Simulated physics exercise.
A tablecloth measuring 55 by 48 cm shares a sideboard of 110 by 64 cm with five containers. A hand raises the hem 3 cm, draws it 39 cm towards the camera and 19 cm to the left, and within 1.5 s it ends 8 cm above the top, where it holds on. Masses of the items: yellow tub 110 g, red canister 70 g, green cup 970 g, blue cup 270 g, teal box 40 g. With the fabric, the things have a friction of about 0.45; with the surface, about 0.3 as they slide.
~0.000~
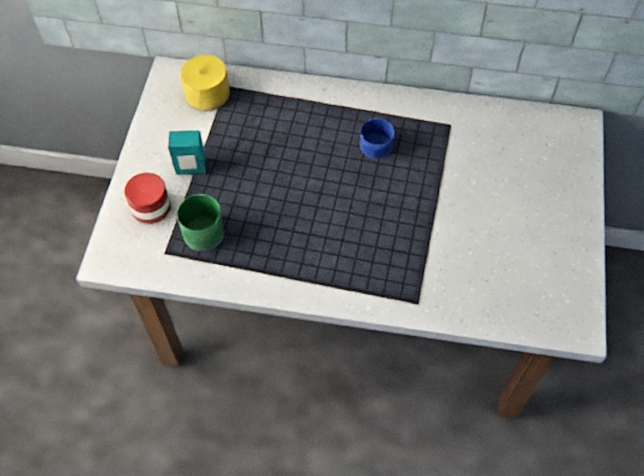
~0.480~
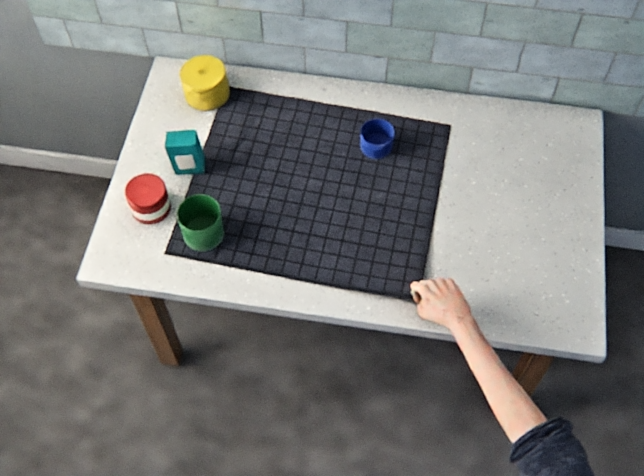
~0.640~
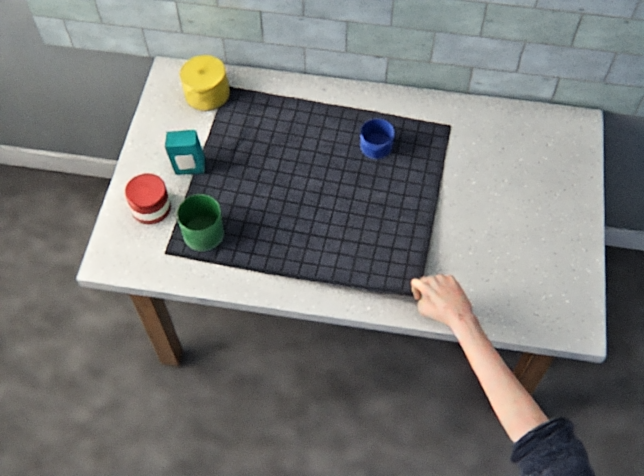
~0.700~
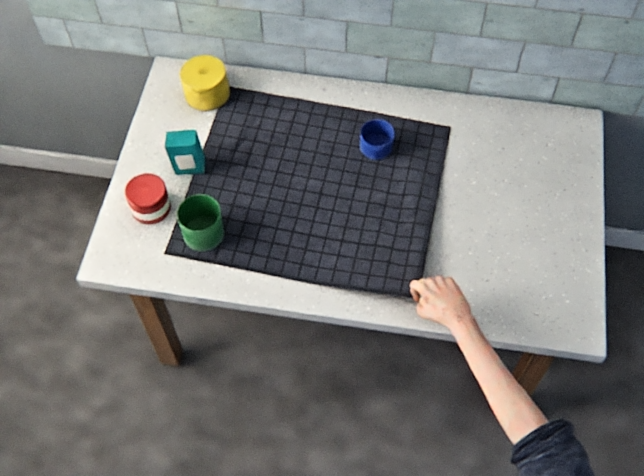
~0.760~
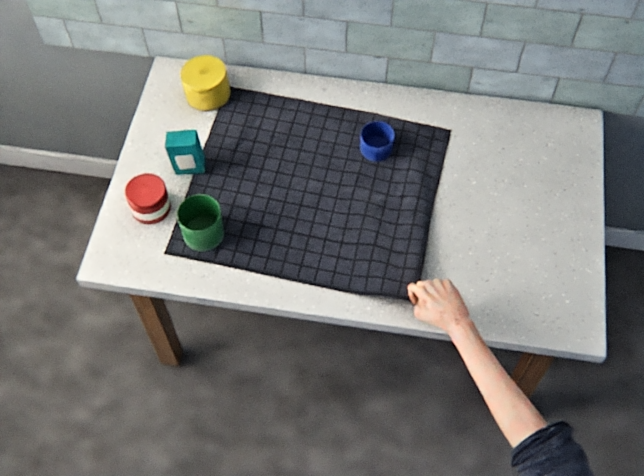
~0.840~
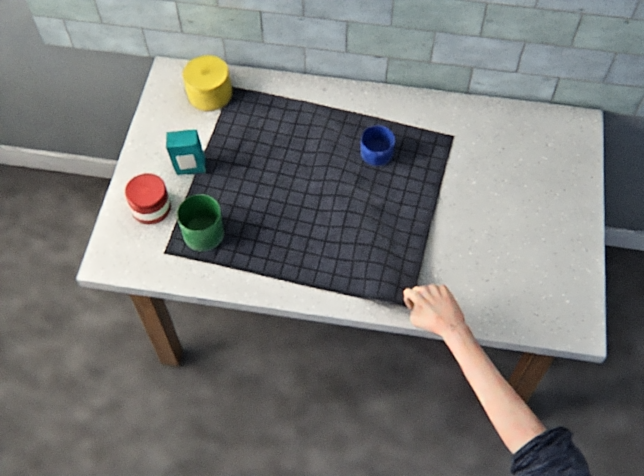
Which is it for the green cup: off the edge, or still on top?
Still on top.
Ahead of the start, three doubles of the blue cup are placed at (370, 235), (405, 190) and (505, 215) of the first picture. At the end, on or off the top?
So it goes: The first one ends up off, the next ends up off, the last is still up there.
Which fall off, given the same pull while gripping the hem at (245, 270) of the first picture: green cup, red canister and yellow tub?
Afterwards green cup comes off, red canister is still on top and yellow tub is still on top.
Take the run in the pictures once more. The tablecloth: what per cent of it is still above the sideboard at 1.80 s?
Some 65 in a hundred.
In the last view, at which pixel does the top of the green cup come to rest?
Rest point, last frame: Approx. (214, 256).
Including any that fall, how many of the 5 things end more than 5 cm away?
That gives 2.
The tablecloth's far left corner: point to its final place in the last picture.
In the final picture you'd find it somewhere near (297, 169).
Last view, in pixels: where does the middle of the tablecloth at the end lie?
(293, 314) or thereabouts.
At 1.2 s, 95 % of the tablecloth is still over the top; blue cup 11 cm off its start, yellow tub 3 cm off its start.
At 1.5 s, 85 % of the tablecloth is still over the top; green cup 1 cm off its start, blue cup 25 cm off its start, yellow tub 3 cm off its start.
At 1.8 s, 65 % of the tablecloth is still over the top; green cup 7 cm off its start at (210, 239), blue cup 37 cm off its start at (385, 278), yellow tub 3 cm off its start at (216, 76).
At 2.1 s, 55 % of the tablecloth is still over the top; green cup 11 cm off its start, blue cup 43 cm off its start, yellow tub 3 cm off its start.
At 3.7 s, 55 % of the tablecloth is still over the top; green cup 11 cm off its start at (214, 256), blue cup 43 cm off its start at (381, 302), yellow tub 3 cm off its start at (216, 76).
